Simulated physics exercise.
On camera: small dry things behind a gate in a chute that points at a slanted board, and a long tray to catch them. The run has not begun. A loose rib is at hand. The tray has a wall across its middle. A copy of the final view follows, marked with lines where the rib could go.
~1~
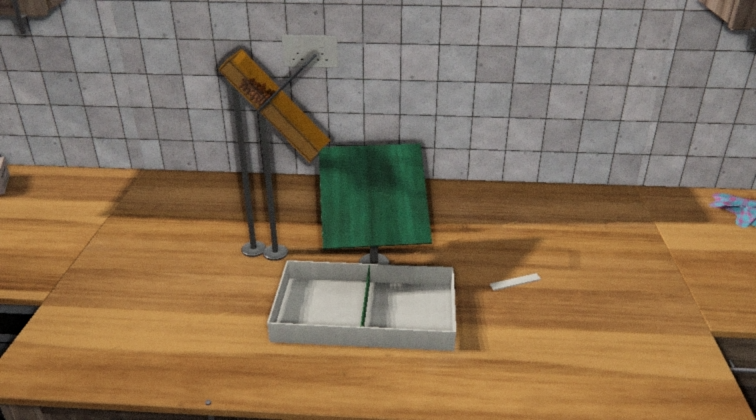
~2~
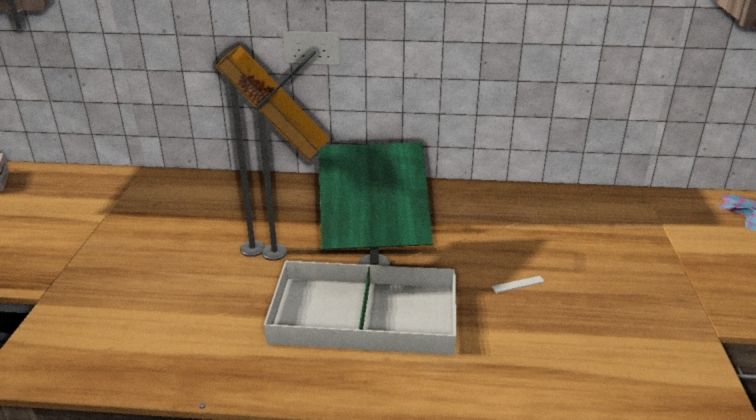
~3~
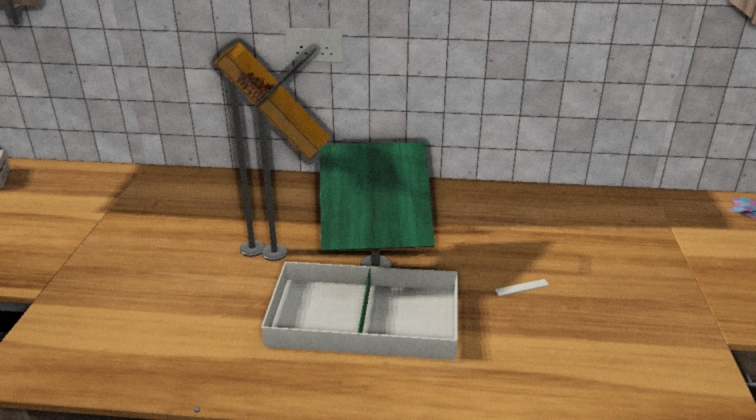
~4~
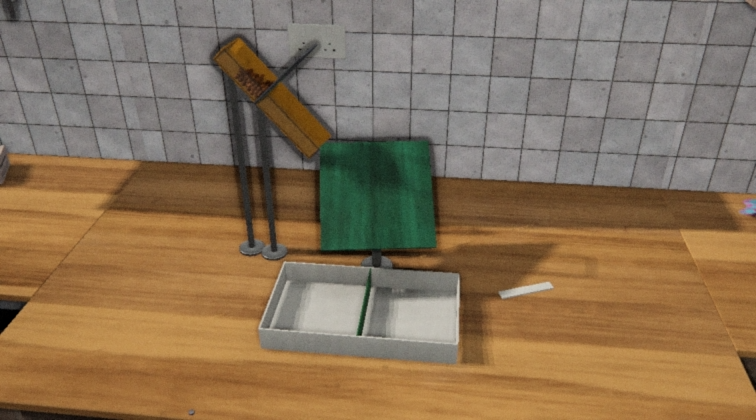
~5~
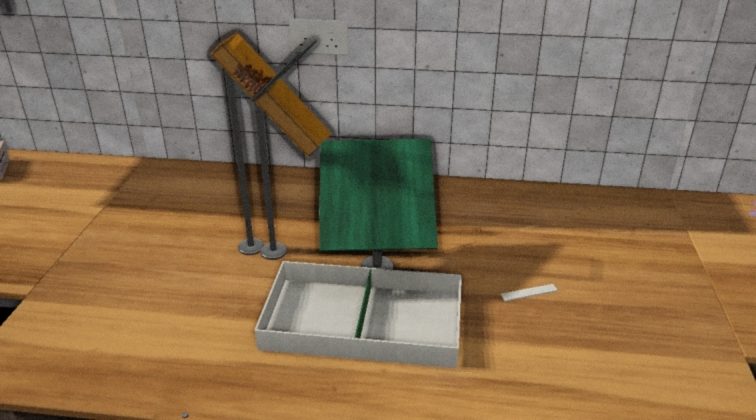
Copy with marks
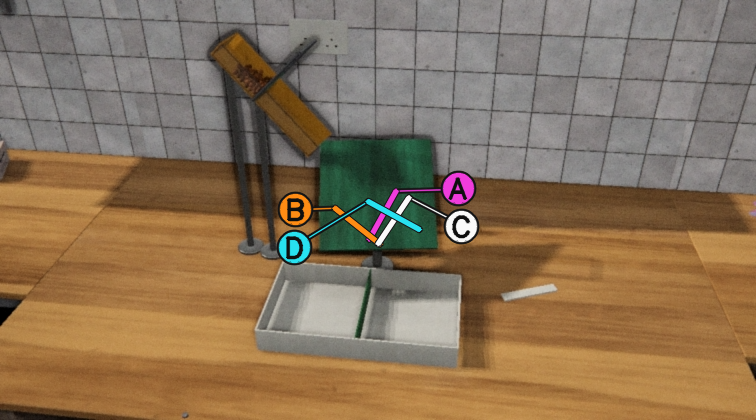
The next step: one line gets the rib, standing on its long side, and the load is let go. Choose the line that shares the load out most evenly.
C is best.
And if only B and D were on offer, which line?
That would be D.
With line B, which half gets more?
Right.
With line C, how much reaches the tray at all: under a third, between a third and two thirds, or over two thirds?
Over two thirds.
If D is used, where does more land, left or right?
Right.
On the marked copy, line A from (396, 191) to (369, 239); line B from (334, 208) to (379, 244); line C from (409, 197) to (378, 243); line D from (368, 201) to (419, 229).
For line A, of what is caught, the bulk in the left half, a small share in the right.
For line B, of what is caught, none at all in the left half, the whole lot in the right.
For line C, of what is caught, close to half in the left half, close to half in the right.
For line D, of what is caught, close to a quarter in the left half, the bulk in the right.
